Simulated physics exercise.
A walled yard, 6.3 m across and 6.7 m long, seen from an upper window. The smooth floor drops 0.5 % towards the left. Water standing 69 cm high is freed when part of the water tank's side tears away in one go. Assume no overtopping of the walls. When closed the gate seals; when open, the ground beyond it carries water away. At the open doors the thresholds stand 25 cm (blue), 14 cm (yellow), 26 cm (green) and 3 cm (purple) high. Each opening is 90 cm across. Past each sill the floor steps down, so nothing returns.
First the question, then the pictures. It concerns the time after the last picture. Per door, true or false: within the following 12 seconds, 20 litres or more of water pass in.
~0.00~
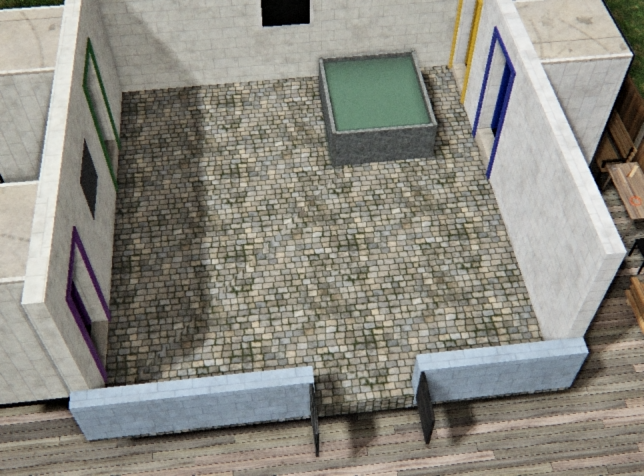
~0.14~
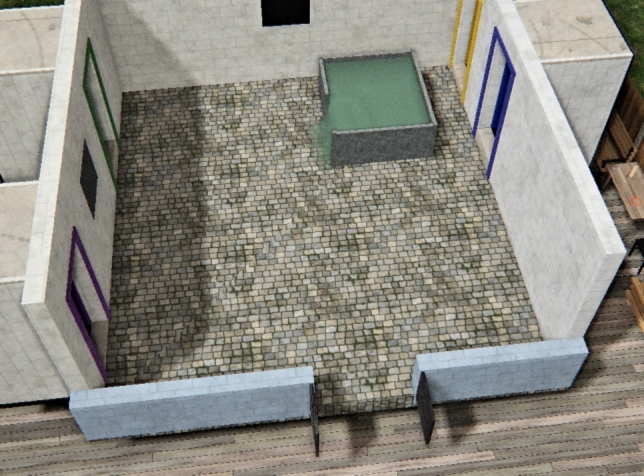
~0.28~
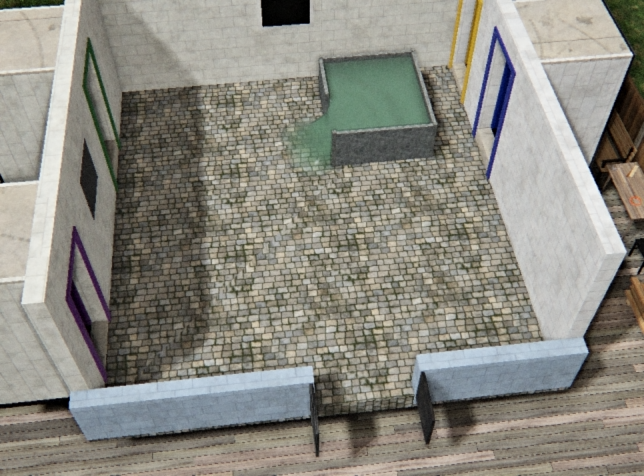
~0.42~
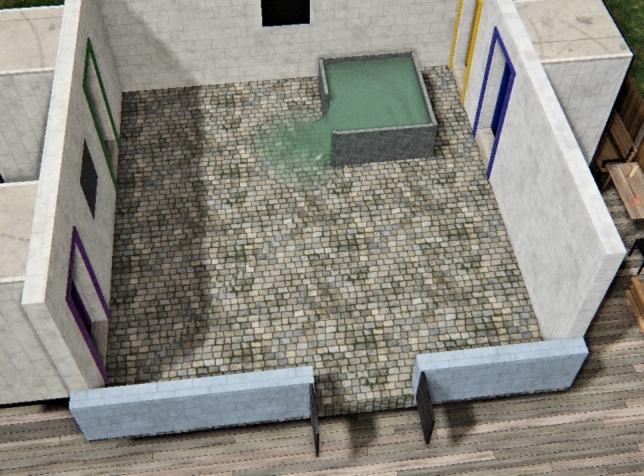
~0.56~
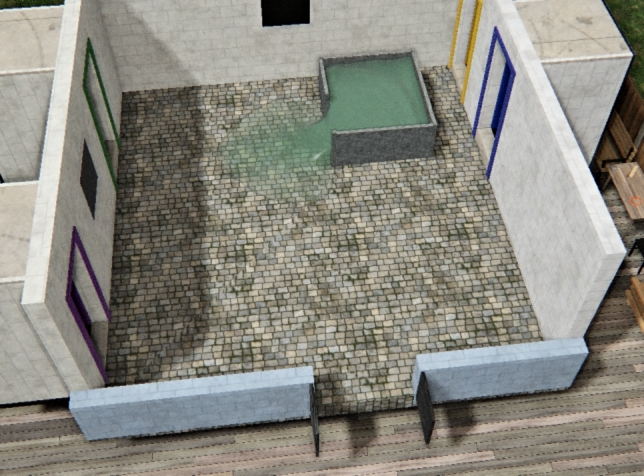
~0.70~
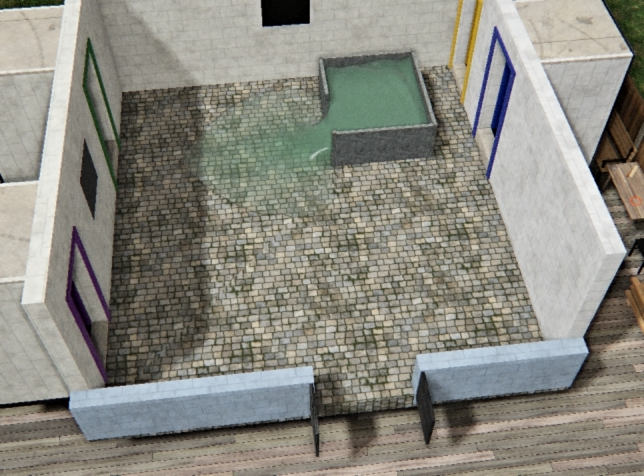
Blue door: False. Yellow door: False. Green door: False. Purple door: True.
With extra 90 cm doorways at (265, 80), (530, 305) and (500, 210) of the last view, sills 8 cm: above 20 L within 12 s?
Door 1: Lower; door 2: Lower; door 3: Lower.
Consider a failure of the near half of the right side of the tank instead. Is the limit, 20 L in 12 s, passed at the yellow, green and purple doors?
Result: Yellow limit passed, green limit not passed, purple limit passed.
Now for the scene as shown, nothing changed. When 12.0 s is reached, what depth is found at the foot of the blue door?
Looks like about 5.5 cm at that spot.
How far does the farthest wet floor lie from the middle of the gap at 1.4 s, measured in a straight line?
That's near 4.0 m in a straight line.
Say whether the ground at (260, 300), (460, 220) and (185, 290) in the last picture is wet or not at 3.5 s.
Well, the first is drenched, the next untouched by it, the last drenched.
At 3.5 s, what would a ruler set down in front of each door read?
Blue 0 cm, yellow 0 cm, green 19 cm, purple 7 cm.
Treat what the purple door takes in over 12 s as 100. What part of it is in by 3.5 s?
Share by then: ~ 10 %.
After 1.4 s water covers 30 % of the floor and is deepest (36 cm) near (323, 148); blue door not reached, yellow door not reached, green door 22 cm at the sill, 0 L in, purple door not reached.
After 2.2 s water covers 40 % of the floor and is deepest (34 cm) near (122, 104); blue door not reached, yellow door not reached, green door 28 cm at the sill, 0 L in, purple door 2 cm at the sill, 0 L in.
After 3.5 s water covers 45 % of the floor and is deepest (22 cm) near (104, 414); blue door not reached, yellow door not reached, green door 19 cm at the sill, 0 L in, purple door 7 cm at the sill, 16 L in.
After 7.0 s water covers 75 % of the floor and is deepest (14 cm) near (104, 414); blue door not reached, yellow door 4 cm at the sill, 0 L in, green door 11 cm at the sill, 0 L in, purple door 10 cm at the sill, 73 L in.
After 12.0 s water covers 100 % of the floor and is deepest (9 cm) near (104, 414); blue door 5 cm at the sill, 0 L in, yellow door 4 cm at the sill, 0 L in, green door 5 cm at the sill, 0 L in, purple door 8 cm at the sill, 184 L in.
